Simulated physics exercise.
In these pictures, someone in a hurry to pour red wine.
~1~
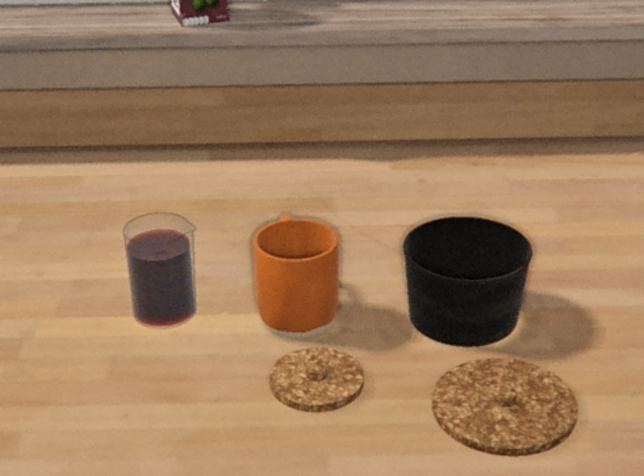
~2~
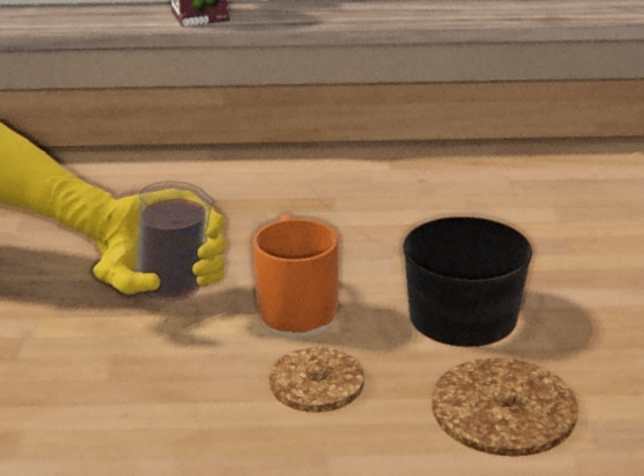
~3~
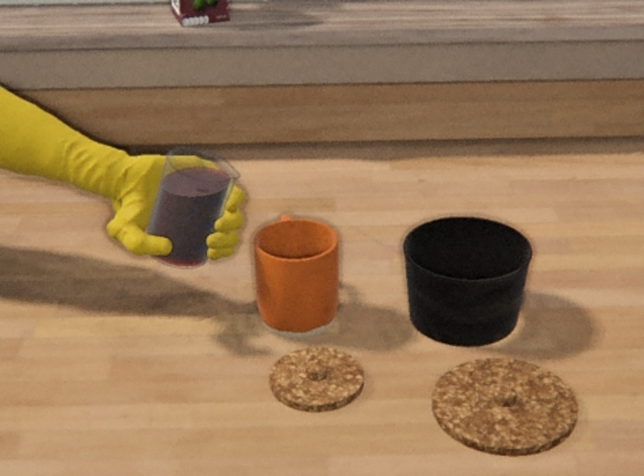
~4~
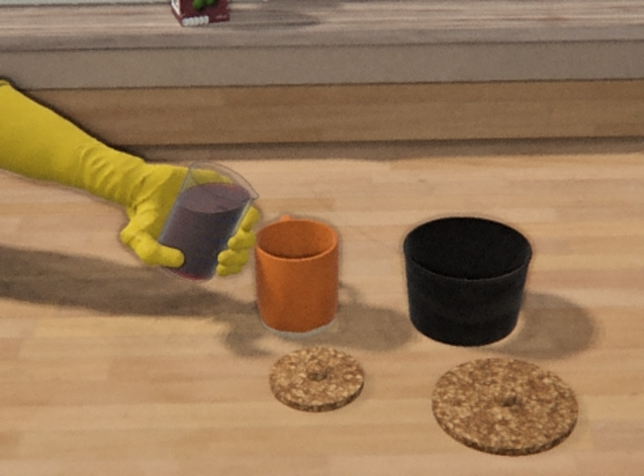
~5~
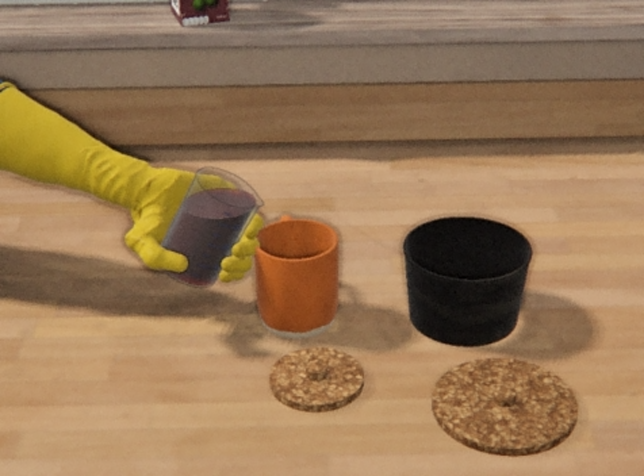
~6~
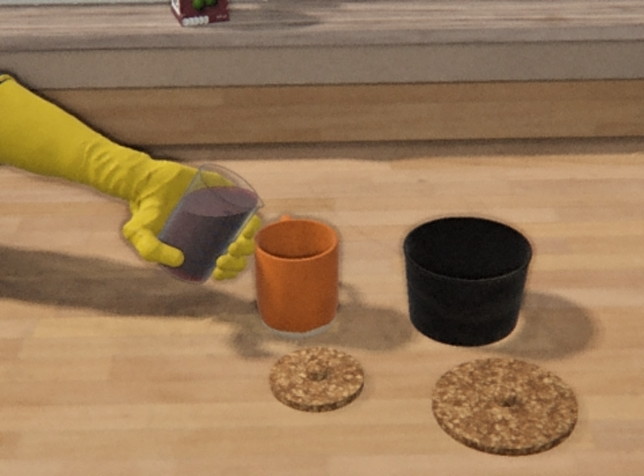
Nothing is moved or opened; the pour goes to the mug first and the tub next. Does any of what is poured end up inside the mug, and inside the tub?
Result: The mug traps it; the tub traps it.
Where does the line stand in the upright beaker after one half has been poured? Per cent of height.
Fill height: Near 40 per cent.
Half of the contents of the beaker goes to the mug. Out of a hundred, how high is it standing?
Level: Roughly 30% of the height.
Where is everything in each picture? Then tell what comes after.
All stand on the top; beaker (161, 269) about three quarters full; mug (297, 282) open; tub (465, 283) open, in the first picture.
The hand lifts the beaker; beaker about three quarters full, surface at (173, 215); mug (297, 282) open, in the second picture.
Tilting; beaker (188, 207) about three quarters full; tub (465, 283) open, in the third picture.
No stream yet; beaker (203, 221) tipped 25° with all of its load; mug (297, 282) open, in the fourth picture.
Still nothing leaves it; beaker (207, 227) tipped 25° with all of its load; tub (465, 283) open, in the fifth picture.
On the point of pouring; beaker (205, 224) tipped 35° with all of its load; mug (297, 282) open; tub (465, 283) open, in the sixth picture.
Soon after, the red wine goes into the mug.
Later, the red wine goes into the tub.
In the end, the mug has its share inside; the tub has its share inside.
